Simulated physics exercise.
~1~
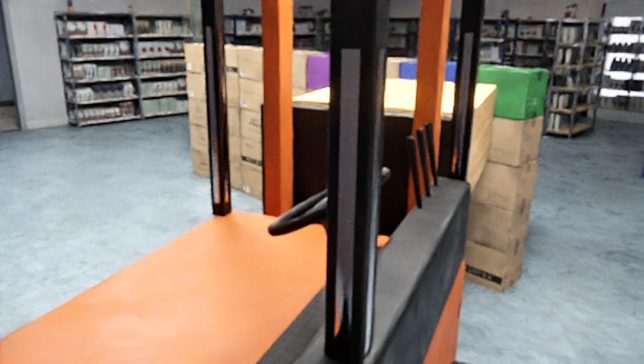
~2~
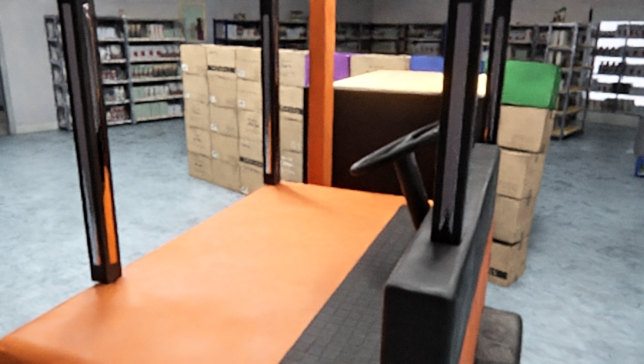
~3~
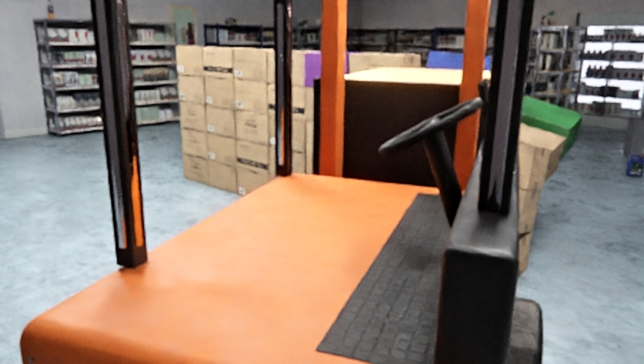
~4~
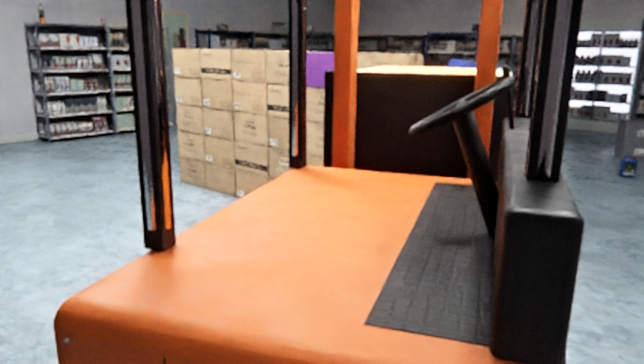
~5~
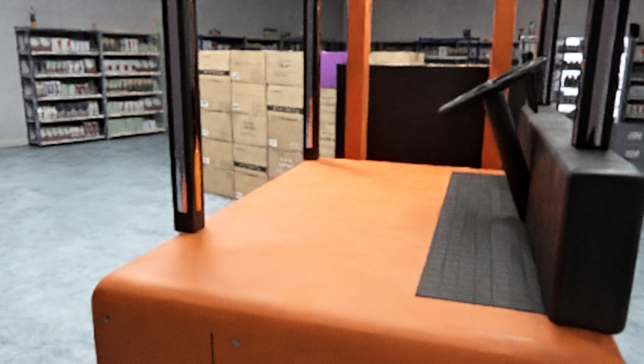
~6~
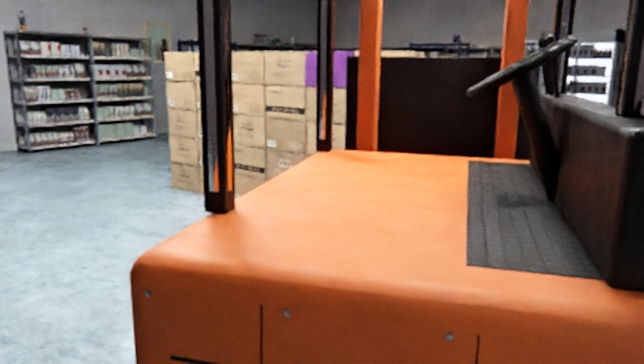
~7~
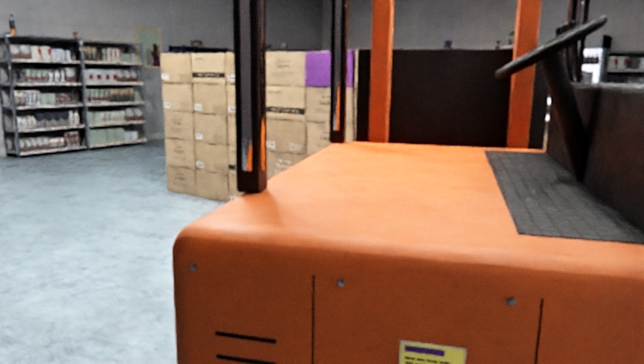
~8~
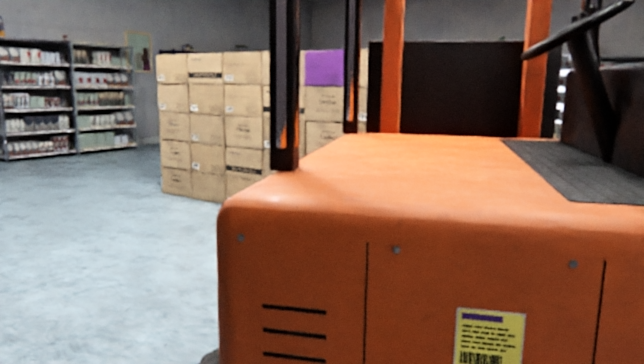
An orange lift truck with black posts and a steering wheel stands in a grey-floored storeroom lined with shelves, seen from behind as the view drifts sideways and sinks lower. Beyond it is a wall of brown cartons, with purple, blue and green ones in the top row. The dark load at the truck's front presses into the right part of the wall. The green carton at the right end shifts and tips over with cartons below it, then drops from sight. The blue one leans and disappears behind the load, while the purple carton and the left columns remain standing.
